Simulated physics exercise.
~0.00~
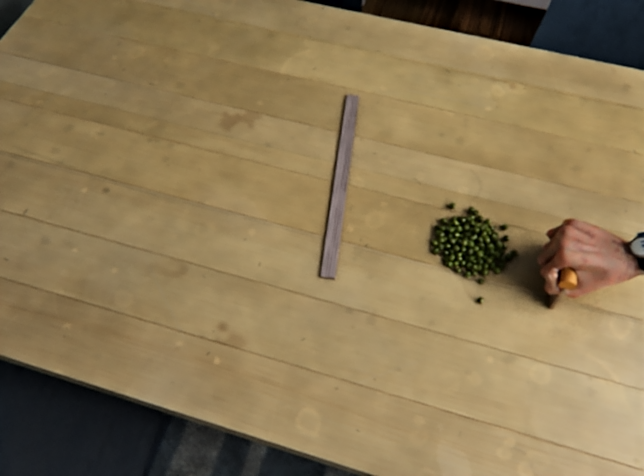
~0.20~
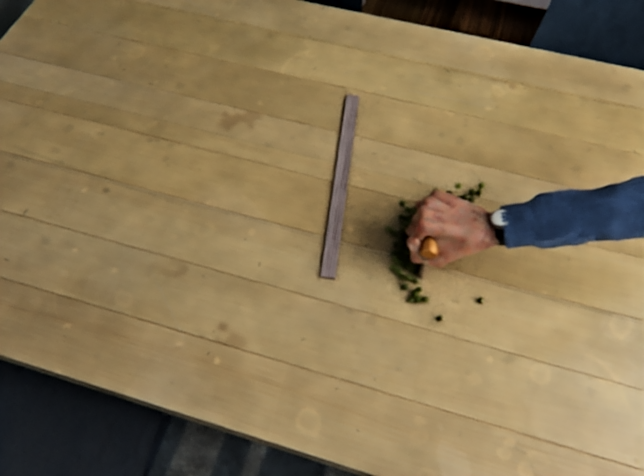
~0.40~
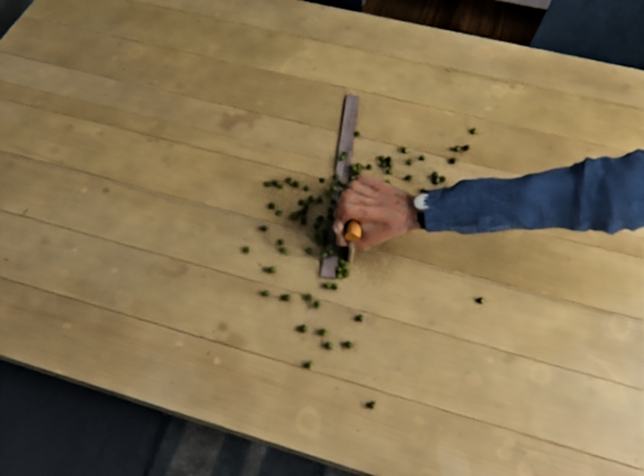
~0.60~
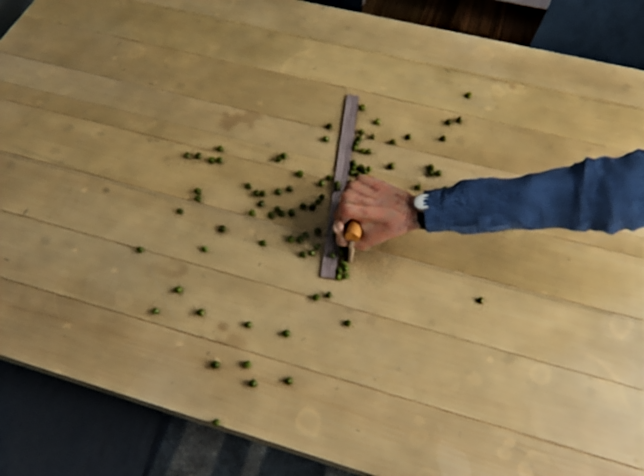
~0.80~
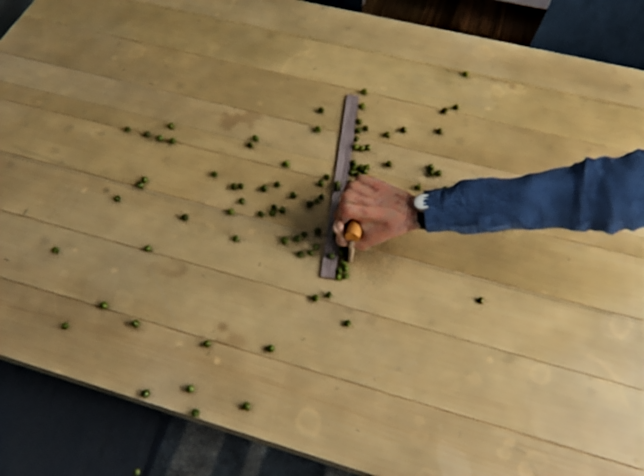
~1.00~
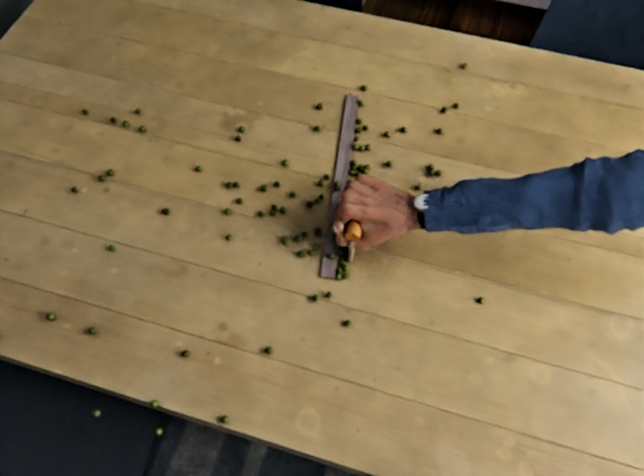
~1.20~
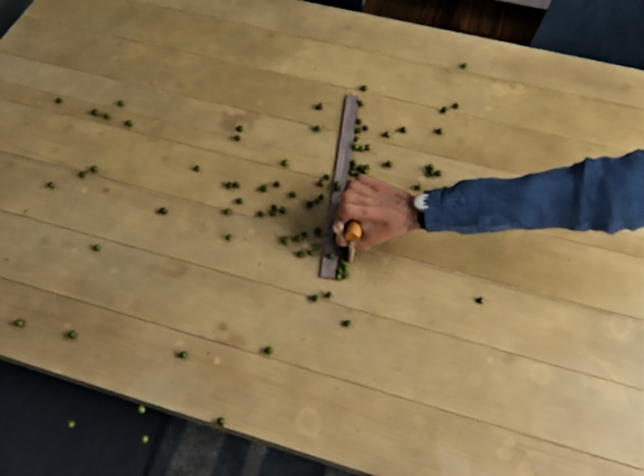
On a wooden table, a hand swept a pile of small green olives leftwards with a scraper and stopped at a flat strip, sending many rolling widely beyond it; some dropped off the near edge, while others stayed scattered around the strip.
